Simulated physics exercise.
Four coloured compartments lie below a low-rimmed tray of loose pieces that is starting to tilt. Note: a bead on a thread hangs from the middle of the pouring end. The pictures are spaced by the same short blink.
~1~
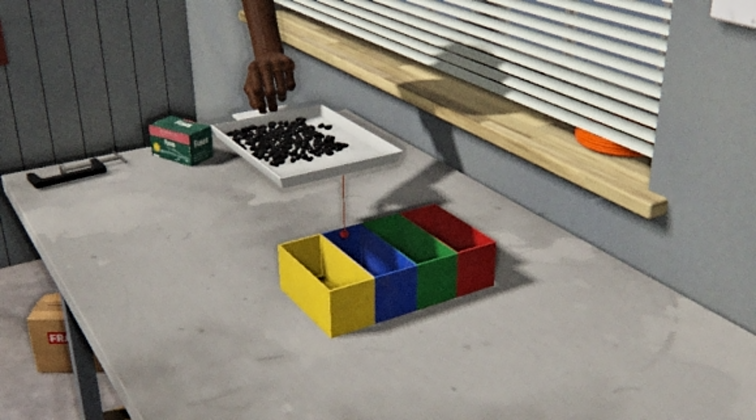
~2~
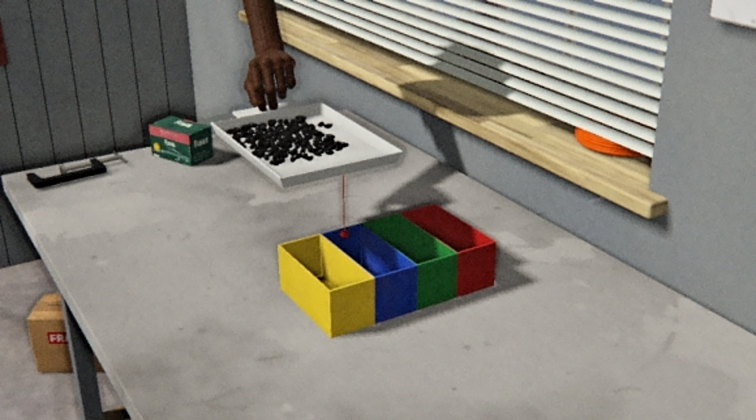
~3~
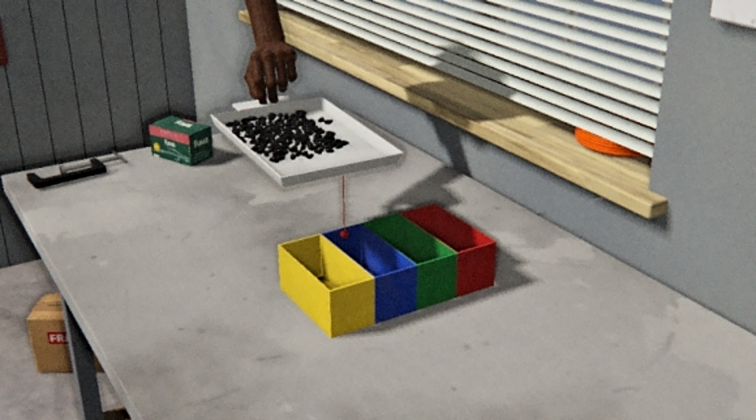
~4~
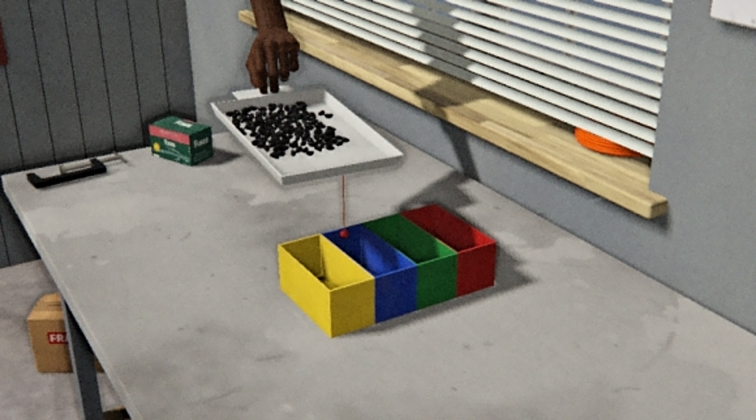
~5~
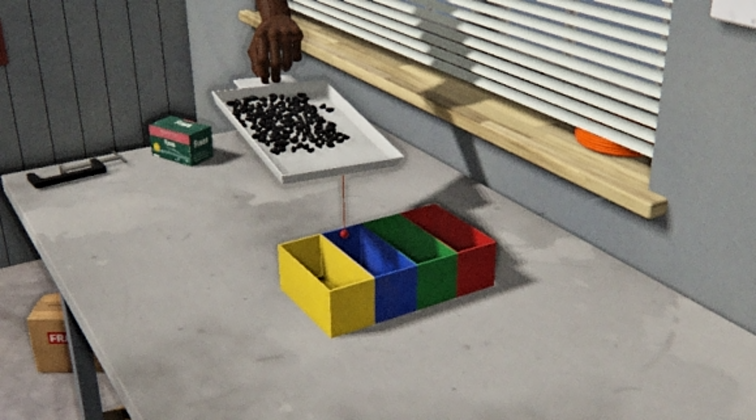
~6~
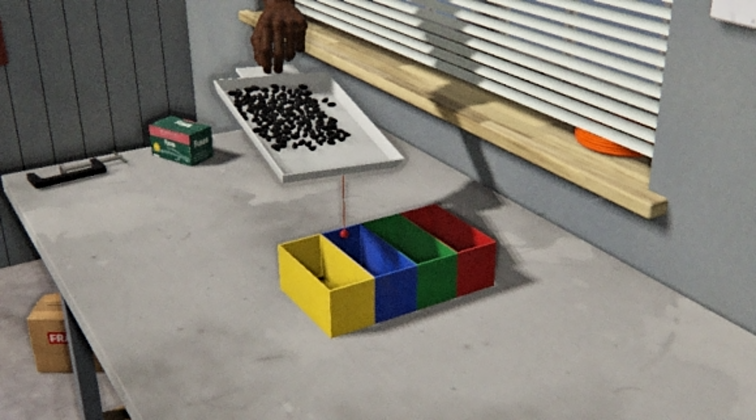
In this clip, a hand grips the far end of a white tray of black beans above yellow, blue, green and red compartments, gradually raising that end, then tilting the near edge slightly lower at its right corner.
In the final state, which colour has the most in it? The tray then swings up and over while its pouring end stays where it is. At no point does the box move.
Most ends up in green.
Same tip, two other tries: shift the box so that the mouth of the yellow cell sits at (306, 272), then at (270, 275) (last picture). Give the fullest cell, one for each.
Try one: That green cell; try two: The red one.
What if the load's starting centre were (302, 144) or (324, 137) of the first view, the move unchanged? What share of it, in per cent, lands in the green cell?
Roughly 60 and 60 percent, in that order.
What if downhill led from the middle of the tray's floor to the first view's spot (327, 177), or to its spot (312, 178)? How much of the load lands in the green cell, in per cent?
First case around 0 per cent, second case 0 per cent.
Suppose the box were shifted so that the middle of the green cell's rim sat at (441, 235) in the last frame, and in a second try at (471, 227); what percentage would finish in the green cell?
You'd get 10 in a hundred first and 0 in a hundred after that.
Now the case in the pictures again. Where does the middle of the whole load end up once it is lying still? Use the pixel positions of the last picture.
Close to (401, 285).
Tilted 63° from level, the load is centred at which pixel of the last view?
Load centre: Approx. (366, 160).
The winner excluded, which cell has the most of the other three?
The cell in blue.
Soon after the last picture, tray tipped steeply; most on the tray; a small part in the green cell; a stray few in the blue cell; a small part falling or outside the box.
A little later, tray tipped past a quarter turn; a small part on the tray; about half in the green cell; about a quarter in the blue cell; a small part in the yellow cell; a stray few in the red cell; a small part falling or outside the box.
Later still, tray tipped past a quarter turn; about half in the green cell; about a third in the blue cell; a small part in the yellow cell; a stray few in the red cell; a stray few falling or outside the box.
At rest, tray tipped past a quarter turn; about half in the green cell; about a third in the blue cell; a small part in the yellow cell; a stray few in the red cell; a stray few outside the box.
